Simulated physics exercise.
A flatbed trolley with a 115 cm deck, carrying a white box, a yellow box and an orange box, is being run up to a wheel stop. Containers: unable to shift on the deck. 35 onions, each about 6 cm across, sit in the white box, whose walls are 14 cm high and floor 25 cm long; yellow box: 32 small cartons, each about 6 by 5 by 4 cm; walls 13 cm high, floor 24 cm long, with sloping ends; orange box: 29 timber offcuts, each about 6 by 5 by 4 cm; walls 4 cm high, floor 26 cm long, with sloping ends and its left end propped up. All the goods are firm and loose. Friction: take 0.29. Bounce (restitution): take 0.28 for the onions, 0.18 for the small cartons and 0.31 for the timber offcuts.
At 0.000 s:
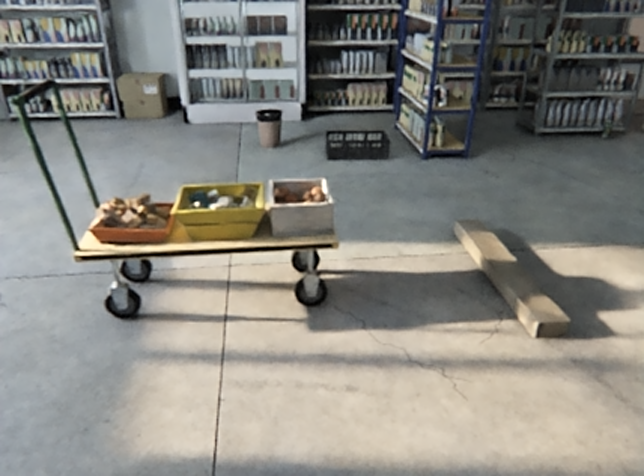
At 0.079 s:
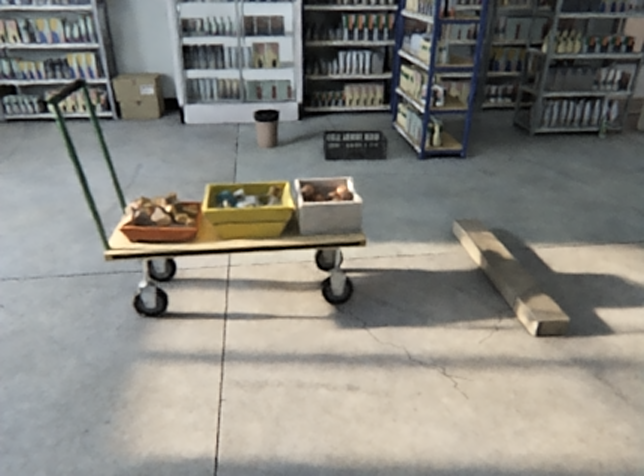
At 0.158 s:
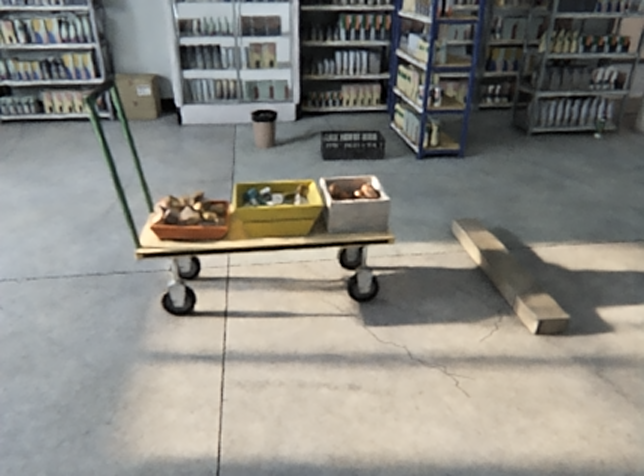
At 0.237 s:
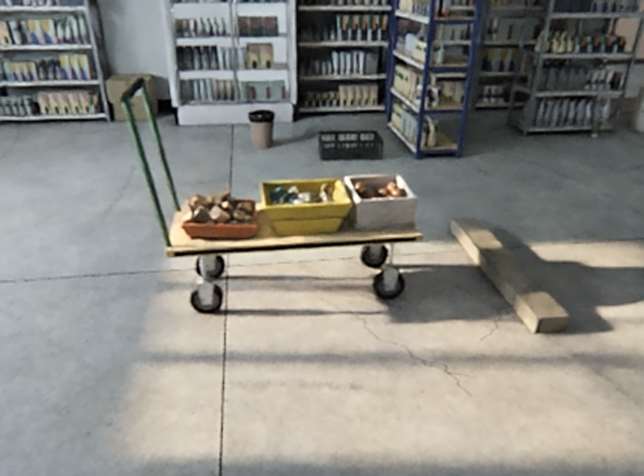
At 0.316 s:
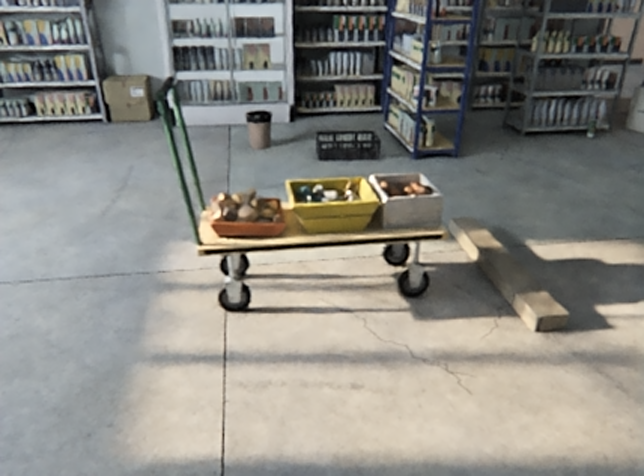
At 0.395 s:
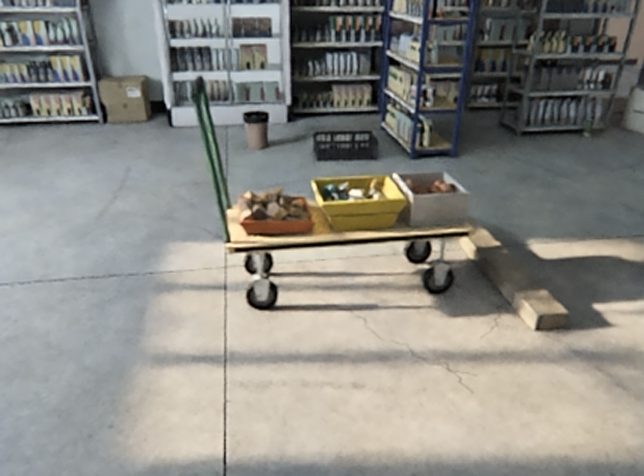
At first, a flatbed trolley with a green handle stands left of a wooden beam on a concrete floor, carrying an orange, a yellow and a white box, all filled. It then rolls steadily rightward past the shelves, the boxes keeping their places, until its front end is beside the beam.
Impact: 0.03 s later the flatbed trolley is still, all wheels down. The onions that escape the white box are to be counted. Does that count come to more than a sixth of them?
No, my guess is the spilled share will stay beneath a sixth.
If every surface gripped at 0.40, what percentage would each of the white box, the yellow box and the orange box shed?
White box 0%, yellow box 0%, orange box 30%.
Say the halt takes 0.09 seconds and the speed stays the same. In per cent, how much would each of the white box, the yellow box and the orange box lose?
In that case white box 0, yellow box 0, orange box 10 per cent.
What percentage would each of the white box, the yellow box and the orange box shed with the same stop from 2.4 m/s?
White box 0 %, yellow box 0 %, orange box 40 %.
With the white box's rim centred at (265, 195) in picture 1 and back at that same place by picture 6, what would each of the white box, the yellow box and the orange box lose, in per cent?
Under that change it'd be white box at 0, yellow box at 0 and orange box at 30 percent.
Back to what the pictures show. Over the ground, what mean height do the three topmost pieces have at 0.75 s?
Their middles sit some 52 cm up.
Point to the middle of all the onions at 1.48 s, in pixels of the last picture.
Near (475, 201).
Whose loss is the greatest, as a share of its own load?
It's the orange box.
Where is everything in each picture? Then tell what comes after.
In the first frame (each is followed by its nearest rim corner in this view; the camera moves round a little), white box, (274, 205); yellow box, (175, 212); 90 cm short of the stop; none out.
In the second frame, white box, (303, 204); yellow box, (205, 210); 77 cm short of the stop.
In the third frame, white box, (332, 202); yellow box, (235, 209); 64 cm short of the stop.
In the fourth frame, white box, (361, 200); yellow box, (265, 207); 51 cm short of the stop.
In the fifth frame, white box, (388, 198); yellow box, (294, 205); 38 cm short of the stop.
In the sixth frame, white box, (416, 196); yellow box, (323, 203); 25 cm short of the stop; none out.
After 0.53 s, the wheels strike.
After 0.63 s, white box 35 in, 0 out, yellow box 32 in, 0 out and orange box 29 in, 0 out.
After 0.75 s, white box 35 in, 0 out, yellow box 32 in, 0 out and orange box 23 in, 6 out.
After 0.98 s, white box 35 in, 0 out, yellow box 32 in, 0 out and orange box 21 in, 8 out.
Final count (at 1.48 s), white box 35 in, 0 out, yellow box 32 in, 0 out and orange box 21 in, 8 out. Asked share, 0 of 35, 0 per cent.
